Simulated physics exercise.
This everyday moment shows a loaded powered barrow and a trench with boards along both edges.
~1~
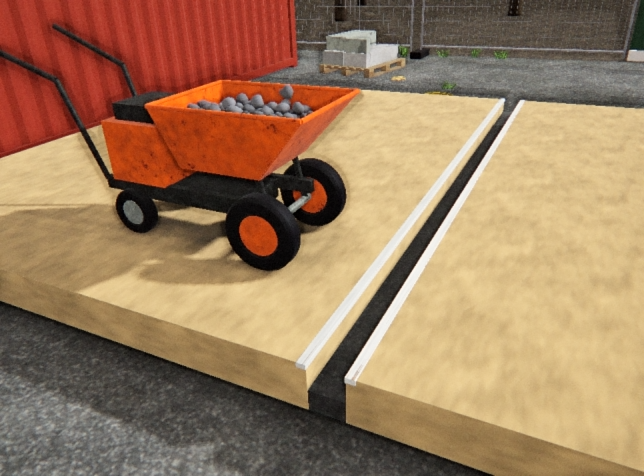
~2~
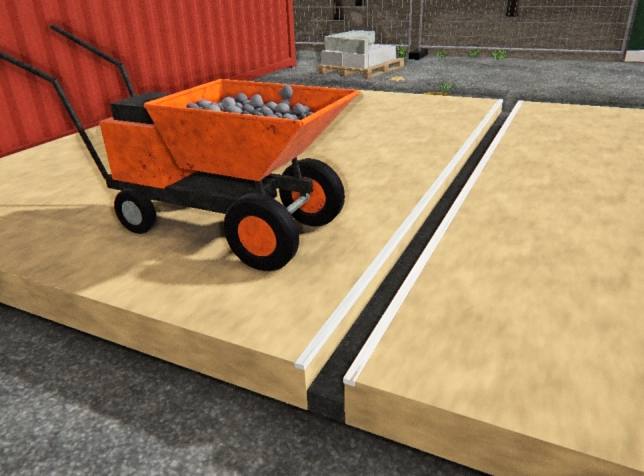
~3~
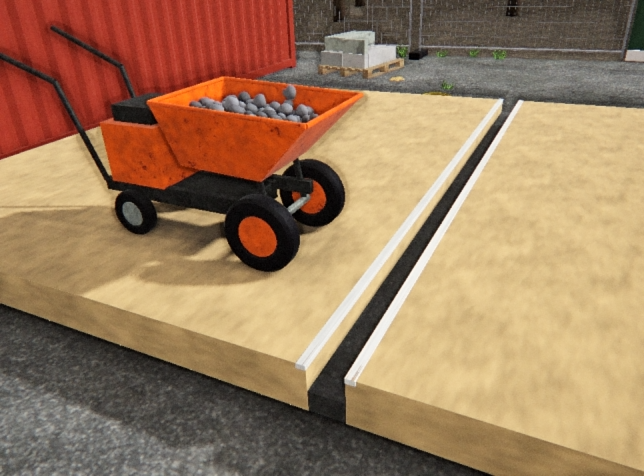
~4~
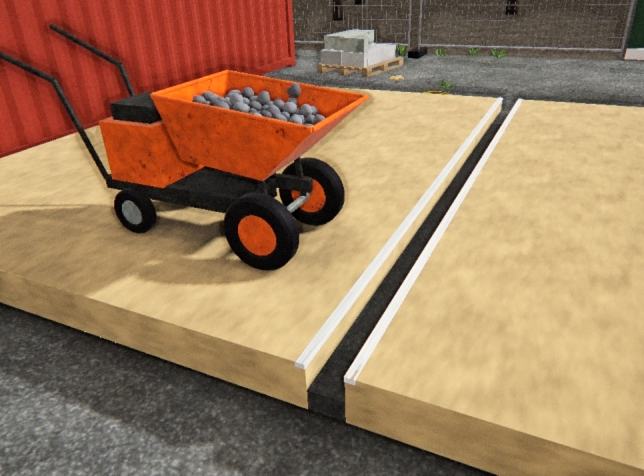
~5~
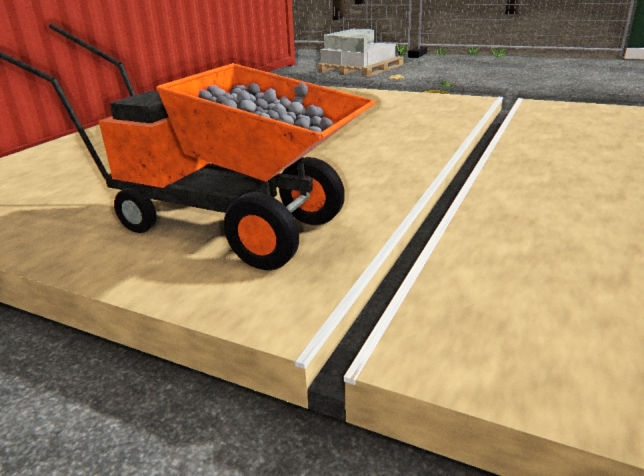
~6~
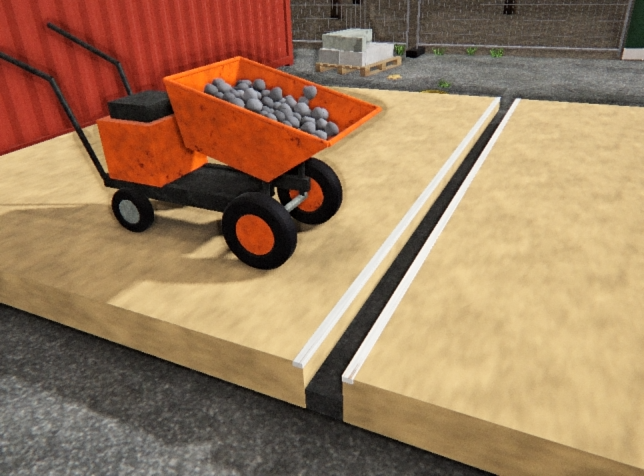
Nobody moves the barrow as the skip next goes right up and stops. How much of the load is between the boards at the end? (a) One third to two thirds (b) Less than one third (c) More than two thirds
Option b: Less than one third.
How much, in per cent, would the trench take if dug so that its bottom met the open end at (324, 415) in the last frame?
About 10 %.
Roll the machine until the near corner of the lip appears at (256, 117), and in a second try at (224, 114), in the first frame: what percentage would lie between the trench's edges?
It works out to 40 per cent in the first case and 30 per cent in the second.
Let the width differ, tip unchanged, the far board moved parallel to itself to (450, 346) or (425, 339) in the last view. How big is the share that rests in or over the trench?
Roughly 90 % first, 70 % second.
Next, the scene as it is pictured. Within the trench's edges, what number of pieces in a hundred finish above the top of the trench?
About 15 %.
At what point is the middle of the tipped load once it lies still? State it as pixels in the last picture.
(444, 265).
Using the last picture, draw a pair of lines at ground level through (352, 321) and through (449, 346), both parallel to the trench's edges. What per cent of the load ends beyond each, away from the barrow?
In order, some 60 % then some 10 %.
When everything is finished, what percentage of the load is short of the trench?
That share comes out near 0 in a hundred.
Shortly afterwards, skip tipped well over; the whole lot in the skip.
Next, skip tipped steeply; the bulk in the skip; only a few in or heaped over the trench; a little beyond it.
Some moments later, skip tipped right over; near a third in the skip; a little in or heaped over the trench; near half beyond it.
In the end, skip tipped right over; near a third in the skip; a little in or heaped over the trench; near half beyond it.
